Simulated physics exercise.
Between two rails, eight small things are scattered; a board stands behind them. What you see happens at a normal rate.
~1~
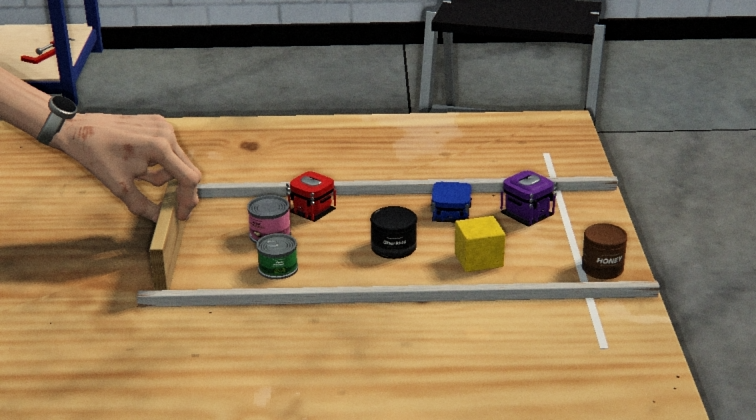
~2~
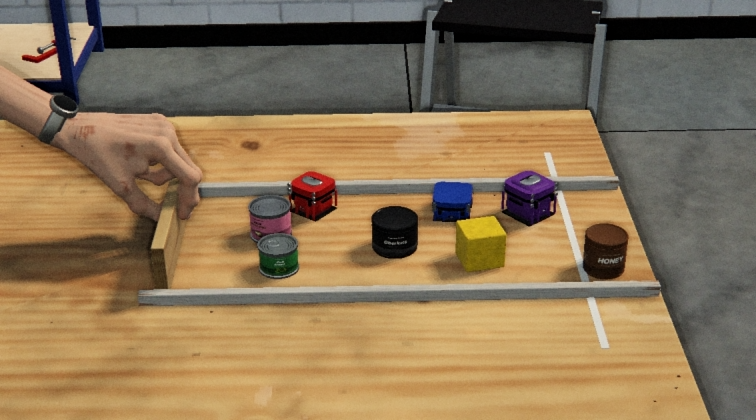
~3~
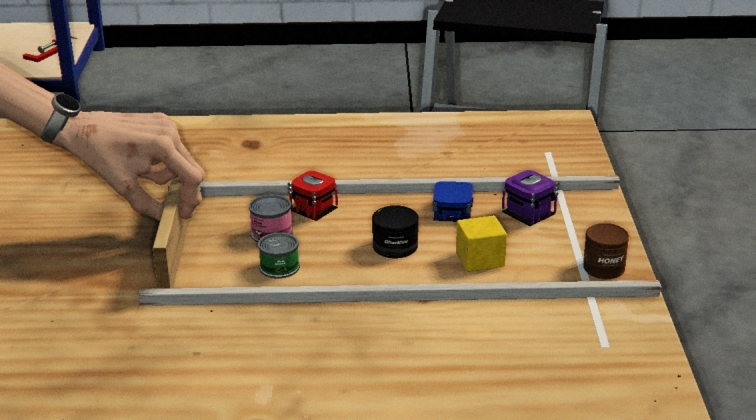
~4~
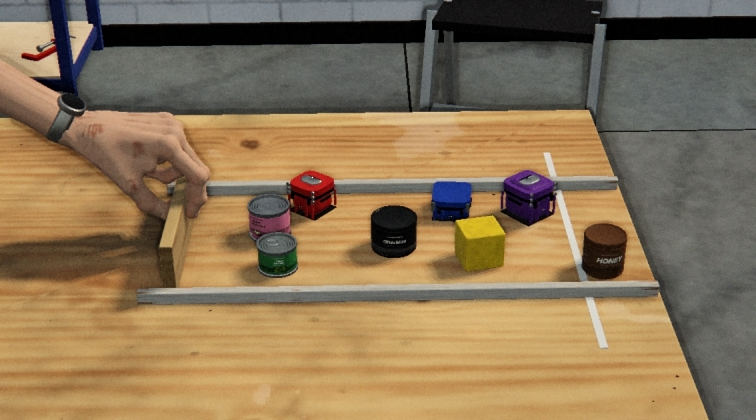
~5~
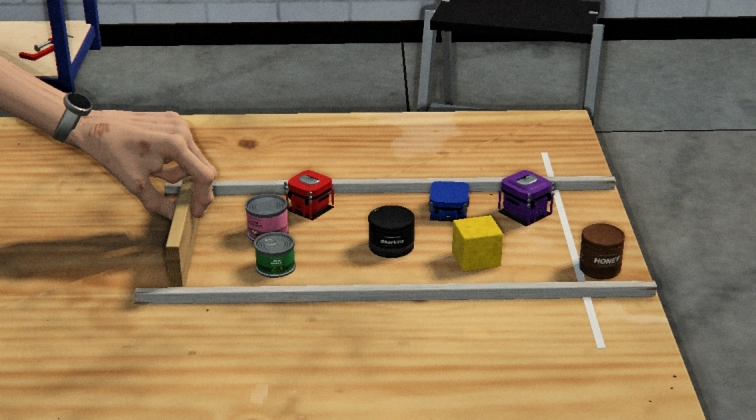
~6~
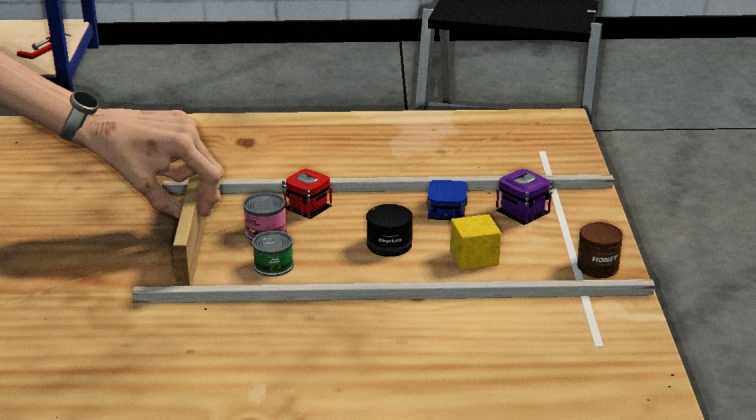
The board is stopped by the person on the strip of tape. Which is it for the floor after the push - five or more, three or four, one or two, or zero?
Missing: Below three, above nil.
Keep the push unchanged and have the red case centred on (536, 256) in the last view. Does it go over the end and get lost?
In the end the red case ends up off.
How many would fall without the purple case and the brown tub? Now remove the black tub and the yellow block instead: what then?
Result: 0 in the first case, with 1 in the second.
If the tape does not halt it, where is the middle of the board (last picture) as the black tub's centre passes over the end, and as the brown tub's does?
First it's close to (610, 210), next close to (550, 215).
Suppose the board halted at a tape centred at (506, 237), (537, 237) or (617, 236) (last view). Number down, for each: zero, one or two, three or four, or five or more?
Tape by tape, the falls would be: None at all, then none at all, then five or over.
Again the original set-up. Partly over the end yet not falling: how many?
Number: 2.
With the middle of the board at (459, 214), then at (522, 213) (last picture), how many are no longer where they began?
First 7, then 8.
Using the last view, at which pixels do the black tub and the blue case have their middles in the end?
You'll see the black tub at (592, 227), with the blue case at (610, 193).
A little later, none off yet; brown tub at rest near (600, 250); purple case at rest near (524, 195); yellow block at rest near (475, 242).
Next, none off yet; brown tub at rest near (600, 250); purple case shifted about its own width near (551, 196); yellow block shifted about its own width near (517, 247).
When it is over, the number that fall off is one or two; down, purple case and brown tub.
